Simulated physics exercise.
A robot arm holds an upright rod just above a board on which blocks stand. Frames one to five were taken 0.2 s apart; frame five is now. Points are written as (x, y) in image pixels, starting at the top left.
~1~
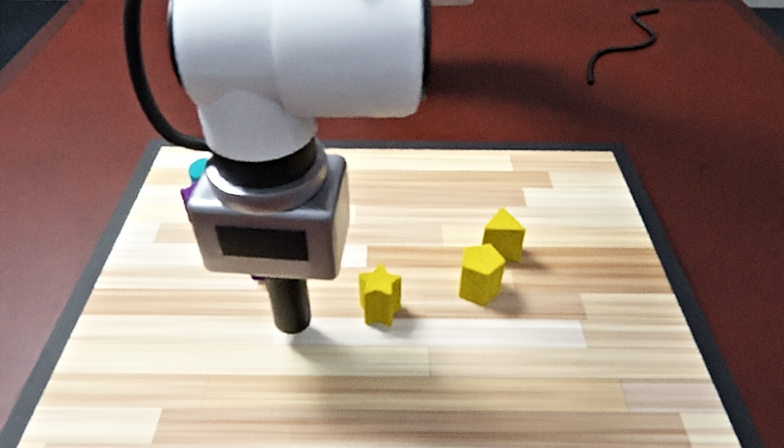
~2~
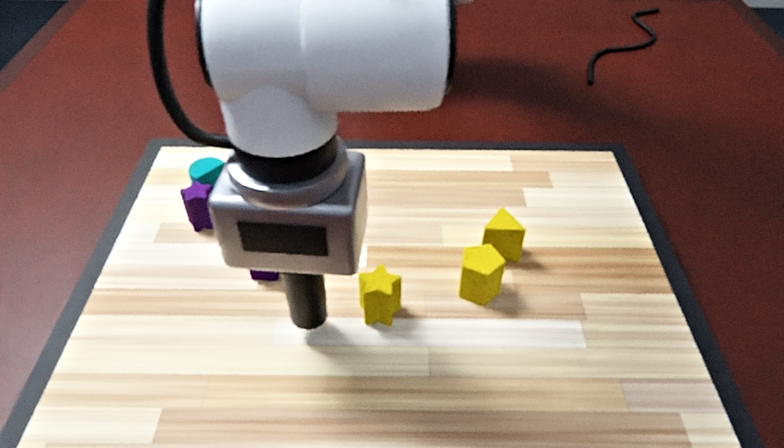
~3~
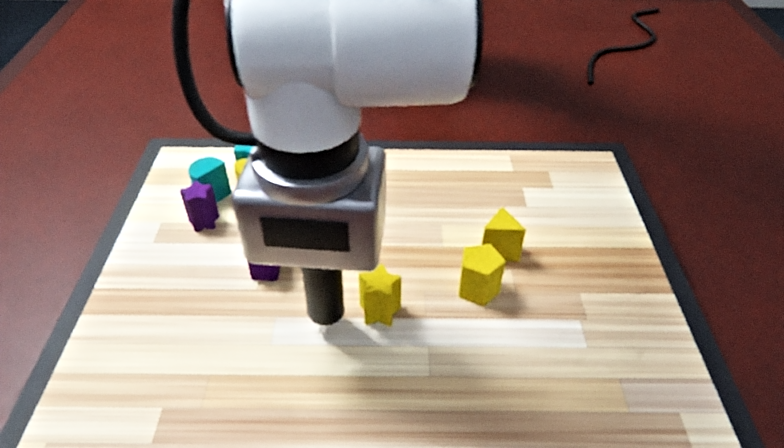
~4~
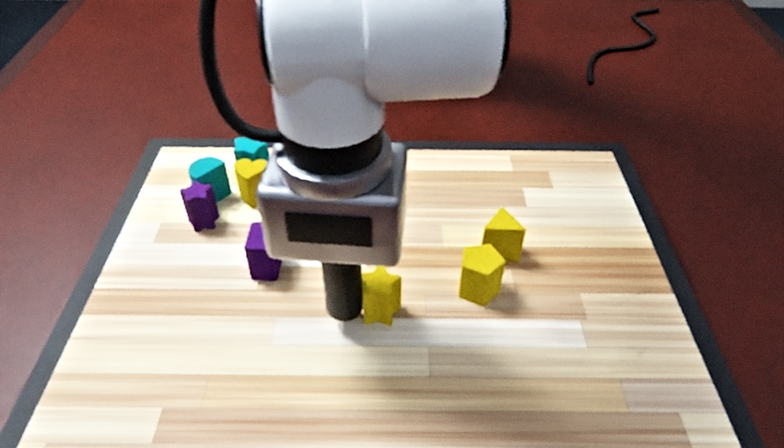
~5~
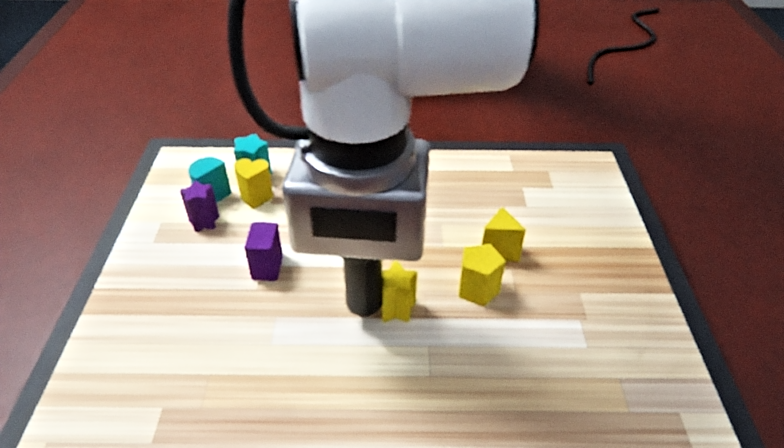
The clip opens with a robot arm holding a dark upright rod over a wooden board, left of a yellow star block, with two more yellow blocks farther right. The arm moves steadily right, revealing purple, teal and yellow blocks behind it, then the rod nudges the star block slightly right.
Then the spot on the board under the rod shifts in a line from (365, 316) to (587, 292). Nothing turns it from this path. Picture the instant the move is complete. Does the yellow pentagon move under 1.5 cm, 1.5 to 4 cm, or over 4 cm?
Range: Over 4 cm.
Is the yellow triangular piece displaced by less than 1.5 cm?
I believe so.
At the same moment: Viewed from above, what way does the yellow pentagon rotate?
Looking from above, the answer is counterclockwise.
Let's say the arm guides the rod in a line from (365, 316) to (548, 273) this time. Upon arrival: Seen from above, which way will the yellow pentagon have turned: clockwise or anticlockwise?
Viewed from overhead, the yellow pentagon winds up turned clockwise.
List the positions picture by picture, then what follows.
The first frame shows rod's lower end at (293, 320); yellow star block at (379, 279); yellow pentagon at (482, 258); yellow triangular piece at (504, 221).
The second frame shows rod at (309, 316); blocks still.
The third frame shows rod at (326, 311); blocks still.
The fourth frame shows rod at (345, 307); blocks still.
The fifth frame shows rod at (364, 303); yellow star block at (396, 276); yellow pentagon at (482, 258); yellow triangular piece at (504, 221).
On the path given first. One third of the way, rod at (443, 294); yellow star block at (476, 267); yellow pentagon at (509, 249), turned 25° anticlockwise.
Two thirds of the way, rod at (519, 286); yellow star block at (552, 257); yellow pentagon at (559, 233), turned 80° anticlockwise.
At the end, rod at (592, 279); yellow star block at (600, 238), turned 55° anticlockwise; yellow pentagon at (579, 215), turned 115° anticlockwise; yellow triangular piece still.
